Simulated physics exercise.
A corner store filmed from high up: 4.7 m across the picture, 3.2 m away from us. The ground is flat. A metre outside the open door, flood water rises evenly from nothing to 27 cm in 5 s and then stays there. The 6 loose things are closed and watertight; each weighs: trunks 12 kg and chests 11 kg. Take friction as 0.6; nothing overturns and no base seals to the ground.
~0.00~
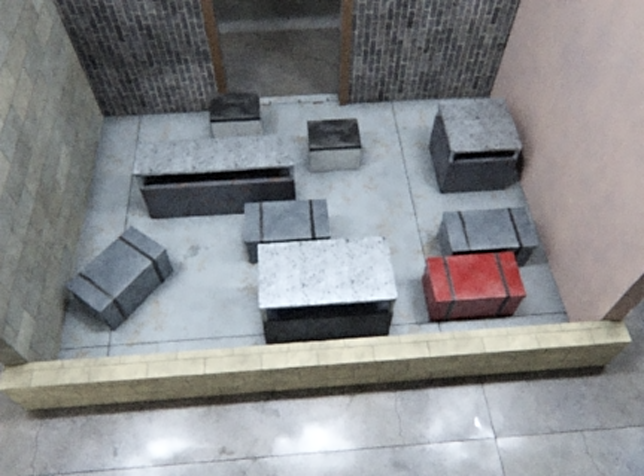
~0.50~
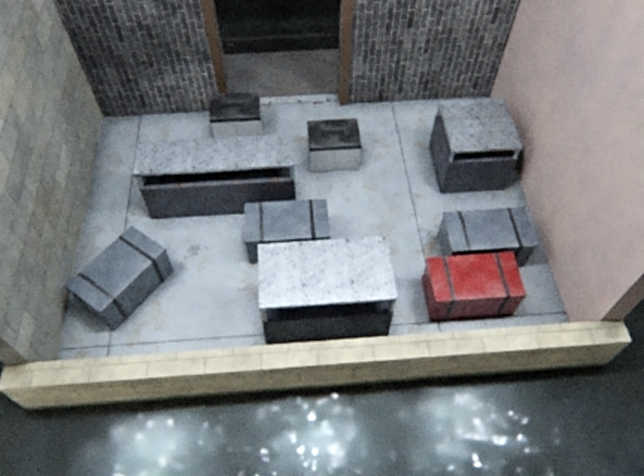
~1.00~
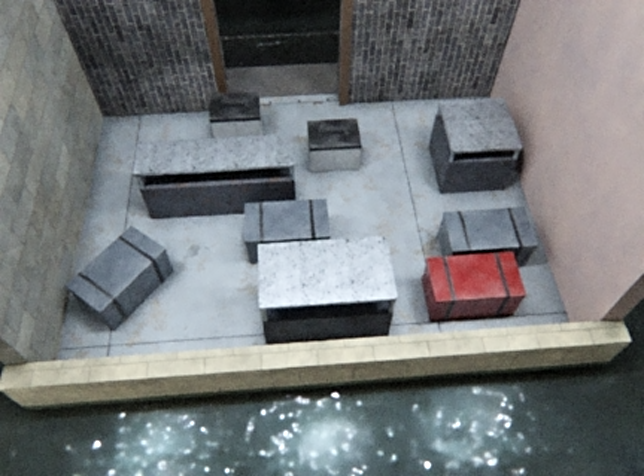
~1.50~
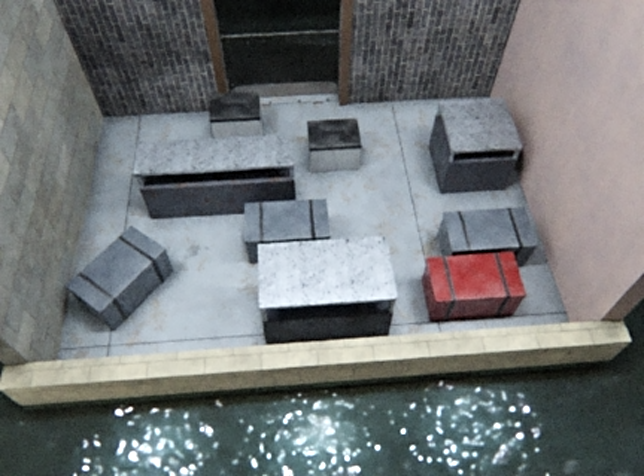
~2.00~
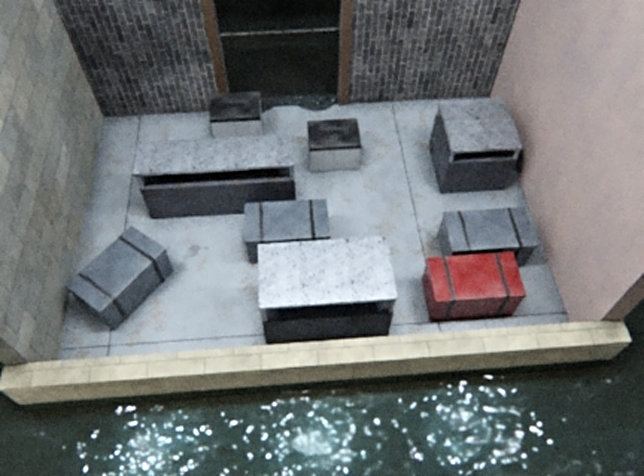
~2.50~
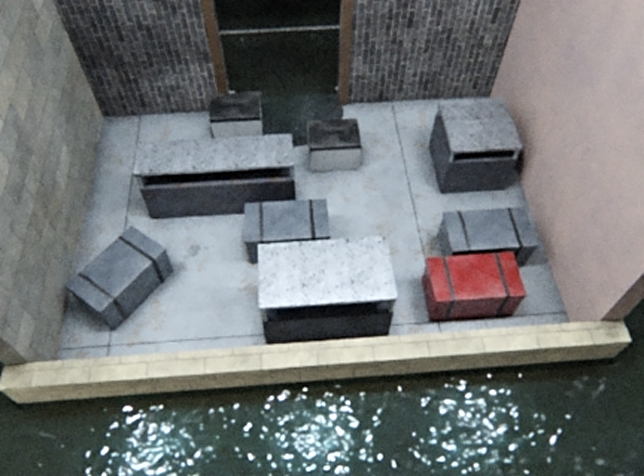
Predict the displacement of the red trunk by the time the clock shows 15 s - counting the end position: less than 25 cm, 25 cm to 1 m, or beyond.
The red trunk slides a little.
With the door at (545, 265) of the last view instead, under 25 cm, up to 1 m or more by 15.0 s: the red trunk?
In that case the red trunk gets carried off.
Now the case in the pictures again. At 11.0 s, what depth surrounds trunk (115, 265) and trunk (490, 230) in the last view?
Roughly 8 and 18 cm.
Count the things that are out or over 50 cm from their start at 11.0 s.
By then 3.
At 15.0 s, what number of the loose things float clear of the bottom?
I count 6.
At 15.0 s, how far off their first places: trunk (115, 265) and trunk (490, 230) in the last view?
In that order: 20 cm, 50 cm.
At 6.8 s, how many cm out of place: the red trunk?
Roughly 40 cm by then.
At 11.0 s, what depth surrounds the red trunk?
About 18 cm.
After 3.5 s the red trunk is near (476, 276), 0.0 m from its start, aground; 0 afloat.
After 6.8 s the red trunk is near (513, 304), 0.4 m from its start, afloat; 4 afloat.
After 11.0 s the red trunk is near (441, 304), 0.5 m from its start, afloat; 6 afloat.
After 15.0 s the red trunk is near (443, 301), 0.5 m from its start, afloat; 6 afloat.
